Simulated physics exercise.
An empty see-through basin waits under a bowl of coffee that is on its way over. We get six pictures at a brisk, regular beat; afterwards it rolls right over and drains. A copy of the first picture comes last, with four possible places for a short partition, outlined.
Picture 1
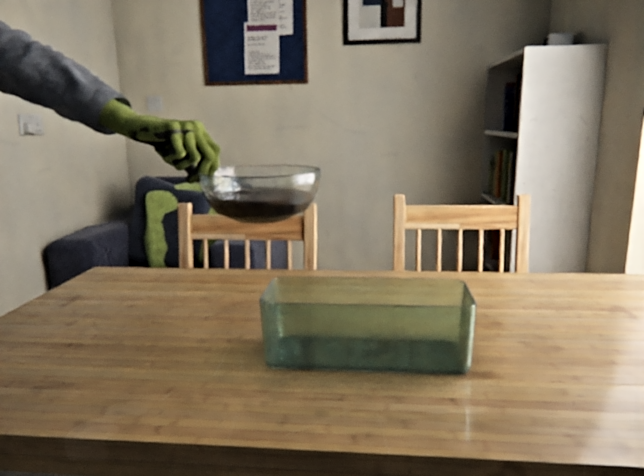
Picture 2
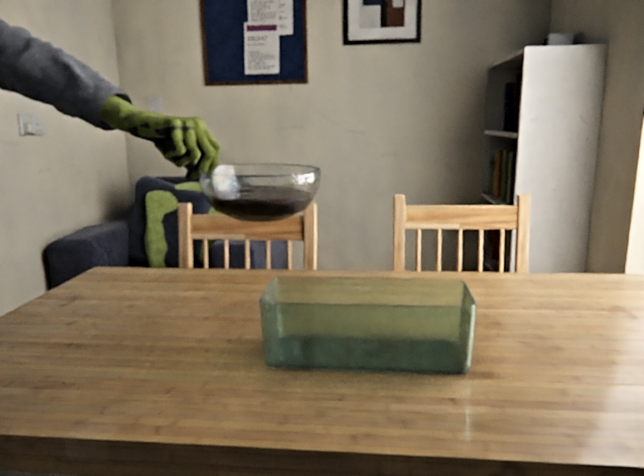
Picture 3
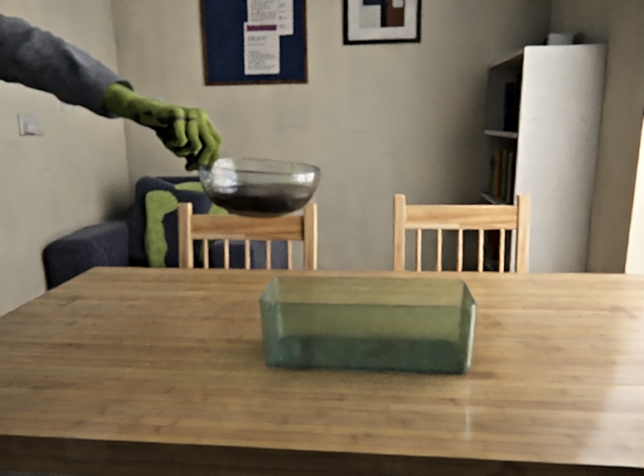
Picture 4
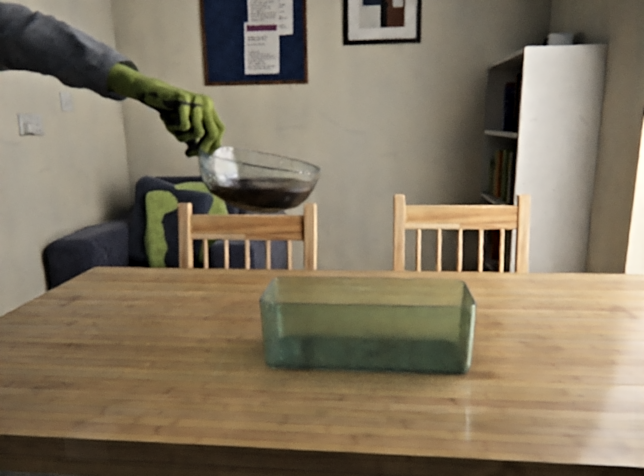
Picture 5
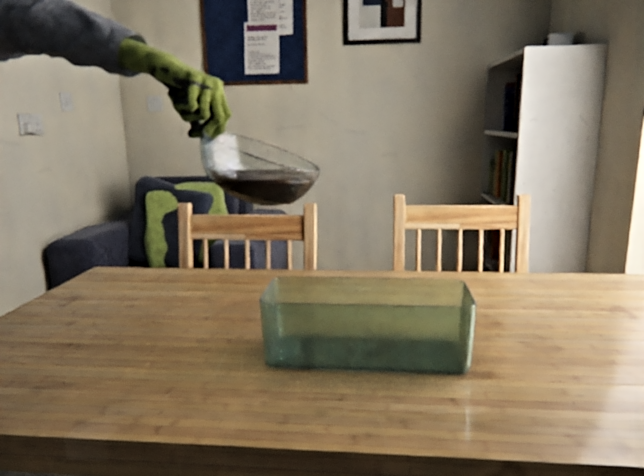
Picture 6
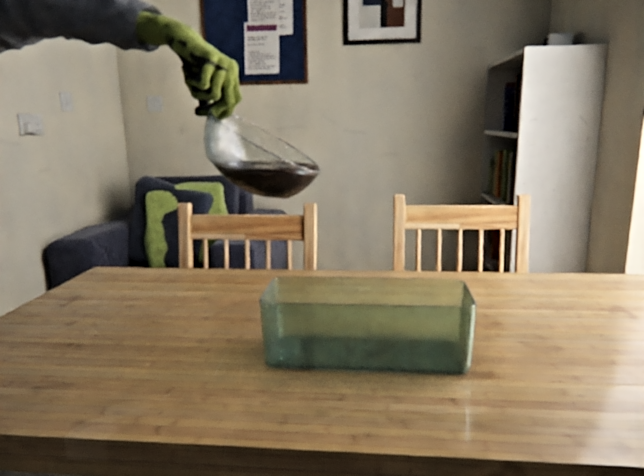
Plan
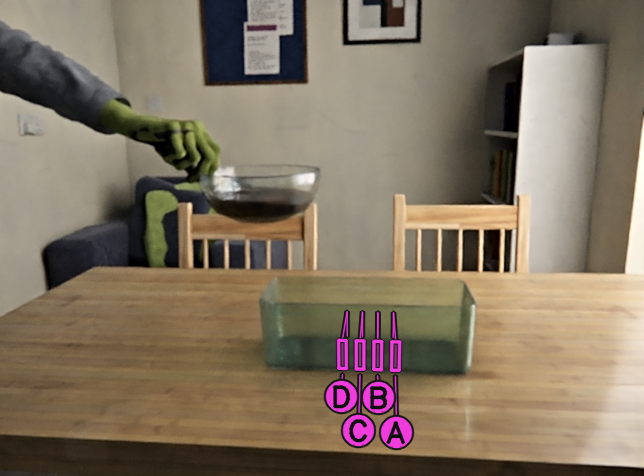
Green-gloved hand holding a clear bowl of dark liquid above a see-through basin on a wooden table, gradually tilting it rightward.
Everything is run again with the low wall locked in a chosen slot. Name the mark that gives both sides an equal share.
The best position is A.
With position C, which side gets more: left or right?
The right one.
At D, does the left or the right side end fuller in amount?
More ends on the right.
On the marked copy, A at (395, 376); B at (377, 375); C at (359, 374); D at (342, 374).
If A is chosen, about 47 % ends left of the wall and 51 % right of it.
If B is chosen, about 13 % ends left of the wall and 86 % right of it.
If C is chosen, about 7 % ends left of the wall and 92 % right of it.
If D is chosen, about 5 % ends left of the wall and 93 % right of it.
